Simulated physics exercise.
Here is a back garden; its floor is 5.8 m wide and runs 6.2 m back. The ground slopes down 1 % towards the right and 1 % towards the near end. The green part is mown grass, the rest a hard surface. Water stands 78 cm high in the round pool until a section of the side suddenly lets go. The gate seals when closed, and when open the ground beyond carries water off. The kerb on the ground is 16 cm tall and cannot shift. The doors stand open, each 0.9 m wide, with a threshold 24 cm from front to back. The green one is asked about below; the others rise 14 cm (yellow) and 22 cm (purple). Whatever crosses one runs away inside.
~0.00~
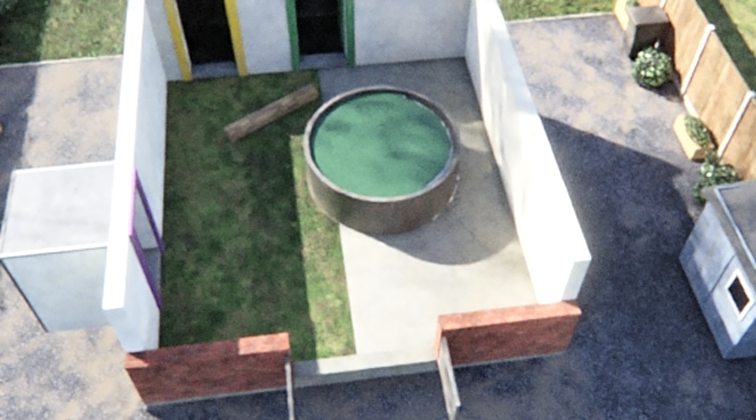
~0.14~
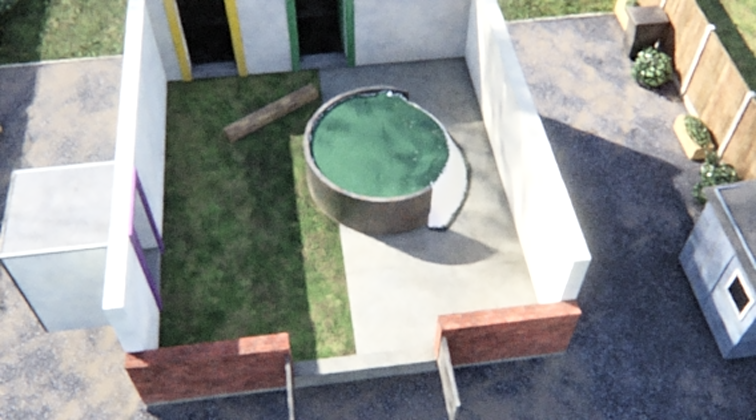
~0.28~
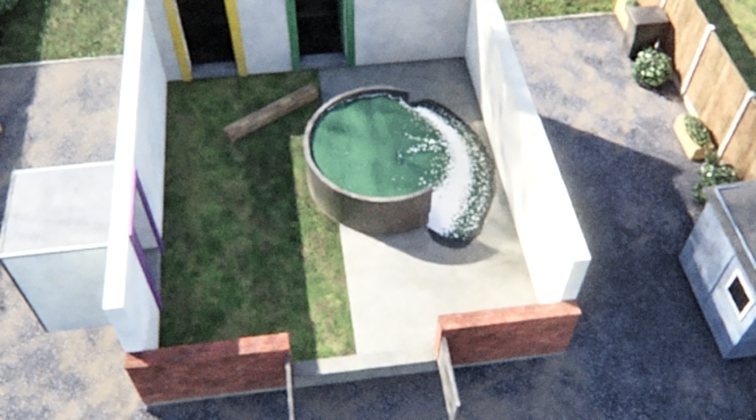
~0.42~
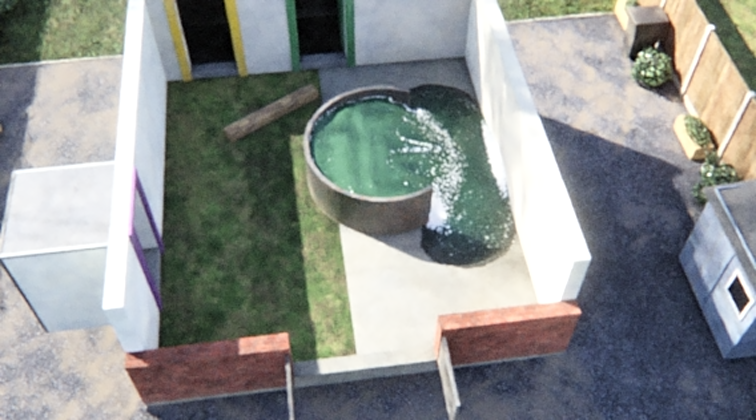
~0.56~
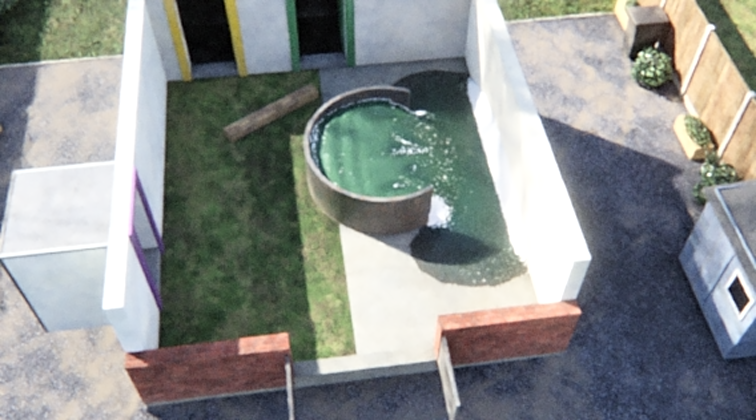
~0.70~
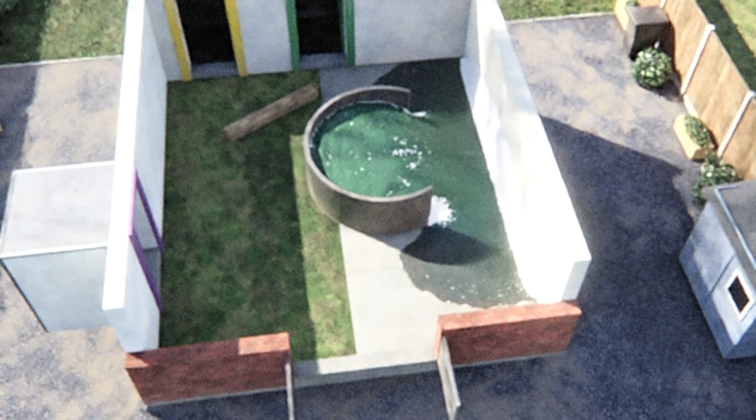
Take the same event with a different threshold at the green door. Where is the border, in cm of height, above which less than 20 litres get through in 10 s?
Close to 7 cm is just enough.
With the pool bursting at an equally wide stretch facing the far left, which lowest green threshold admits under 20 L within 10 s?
Some 34 cm.
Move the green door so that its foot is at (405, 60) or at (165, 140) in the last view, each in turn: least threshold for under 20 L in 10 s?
About 26 and 6.0 cm.
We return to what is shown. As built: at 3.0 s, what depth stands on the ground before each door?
In cm: Green 12, yellow 5, purple 0.
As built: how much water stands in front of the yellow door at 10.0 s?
Some 5.0 cm.
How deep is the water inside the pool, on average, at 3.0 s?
Roughly 18 cm on average.
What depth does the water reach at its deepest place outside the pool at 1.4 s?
Up to some 60 cm.
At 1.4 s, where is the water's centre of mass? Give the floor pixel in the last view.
At about (434, 173).
After 1.4 s water covers 25 % of the floor, deepest (60 cm) near (488, 170); it has not reached the green door.
After 3.0 s water covers 60 % of the floor, deepest (38 cm) near (547, 332); 12 cm at the green door, 0 litres in over its 15 cm threshold.
After 10.0 s water covers 95 % of the floor, deepest (13 cm) near (503, 305); 6 cm at the green door, 0 litres in over its 15 cm threshold.
At the green door as built, the water arrived by 2.0 s and peaked near 12 cm at 3.0 s.
Run again over the same 10 s with other heights there, 31 litres in over 6 cm, 10 litres over 8.5 cm. The limit of 20 litres is kept from about 7 cm up.
